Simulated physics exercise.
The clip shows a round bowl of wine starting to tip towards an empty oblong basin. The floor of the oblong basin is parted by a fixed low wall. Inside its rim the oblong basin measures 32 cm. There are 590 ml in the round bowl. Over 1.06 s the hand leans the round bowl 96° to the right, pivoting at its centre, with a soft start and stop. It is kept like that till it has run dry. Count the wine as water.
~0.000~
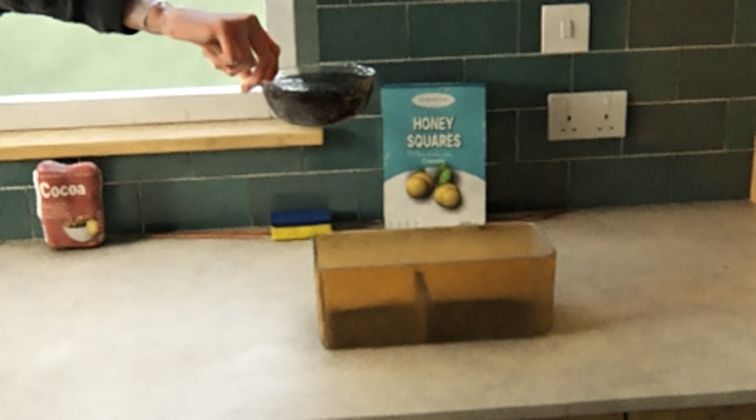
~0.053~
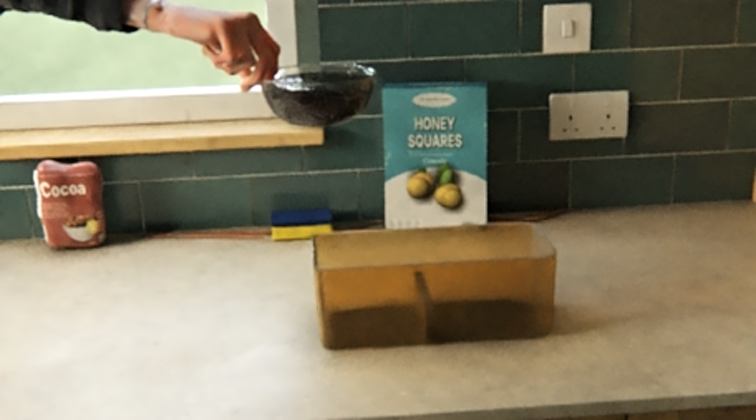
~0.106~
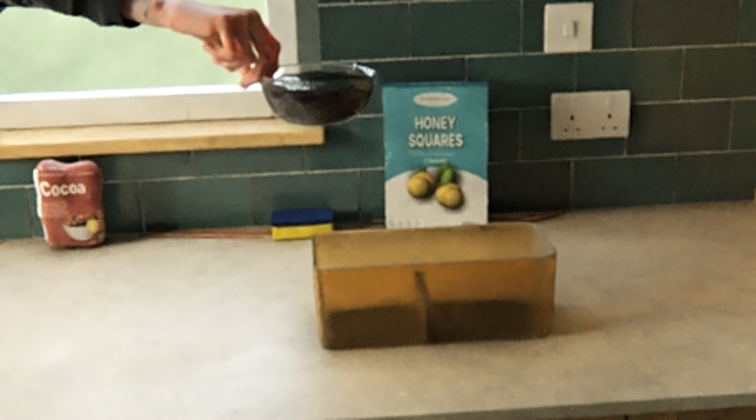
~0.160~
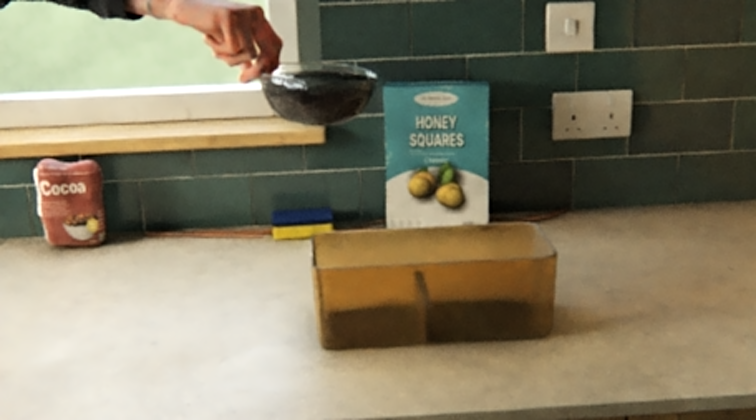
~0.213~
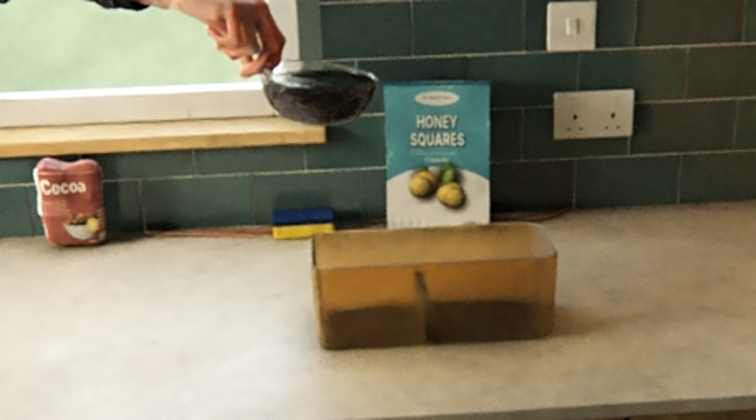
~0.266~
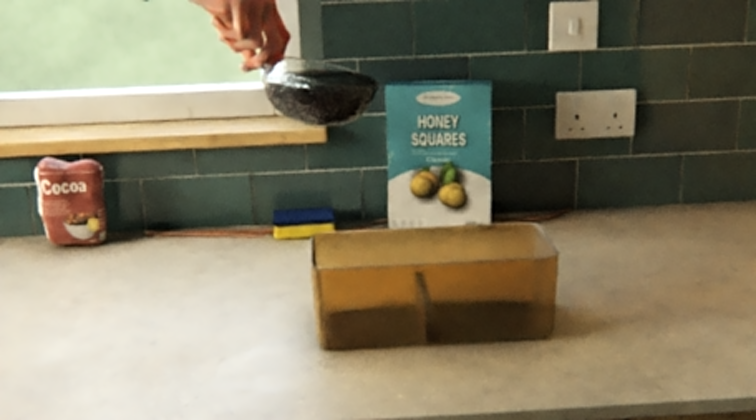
A hand holds a round bowl above an oblong basin and slowly leans it right.
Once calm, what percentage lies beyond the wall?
Roughly 72 per cent is past the wall.
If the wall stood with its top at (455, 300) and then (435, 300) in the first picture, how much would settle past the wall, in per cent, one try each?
First 30, then 60 per cent.
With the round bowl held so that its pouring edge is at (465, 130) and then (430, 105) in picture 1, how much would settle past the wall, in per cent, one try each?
First 95, then 95 per cent.
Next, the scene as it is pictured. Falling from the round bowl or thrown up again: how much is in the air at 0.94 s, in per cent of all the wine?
About 10 per cent.
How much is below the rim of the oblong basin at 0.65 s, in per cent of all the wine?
Some 20 per cent.
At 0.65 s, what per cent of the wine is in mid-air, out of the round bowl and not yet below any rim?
Some 48 per cent.
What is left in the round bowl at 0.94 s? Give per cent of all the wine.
Near 2 in a hundred.
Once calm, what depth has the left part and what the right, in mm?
Left about 8 mm, right about 20 mm.
By 0.65 s the tilt is 65° and 32 per cent is still to pour, 3 is left of the wall and 16 right of it.
By 0.94 s the tilt is 93° and 2 per cent is still to pour, 15 is left of the wall and 72 right of it.
By 1.24 s the tilt is 96° and 0 per cent is still to pour, 26 is left of the wall and 72 right of it.
By 1.56 s the tilt is 96° and 0 per cent is still to pour, 26 is left of the wall and 72 right of it.
At rest 26 per cent lies left of the wall, 72 right of it and 2 outside.
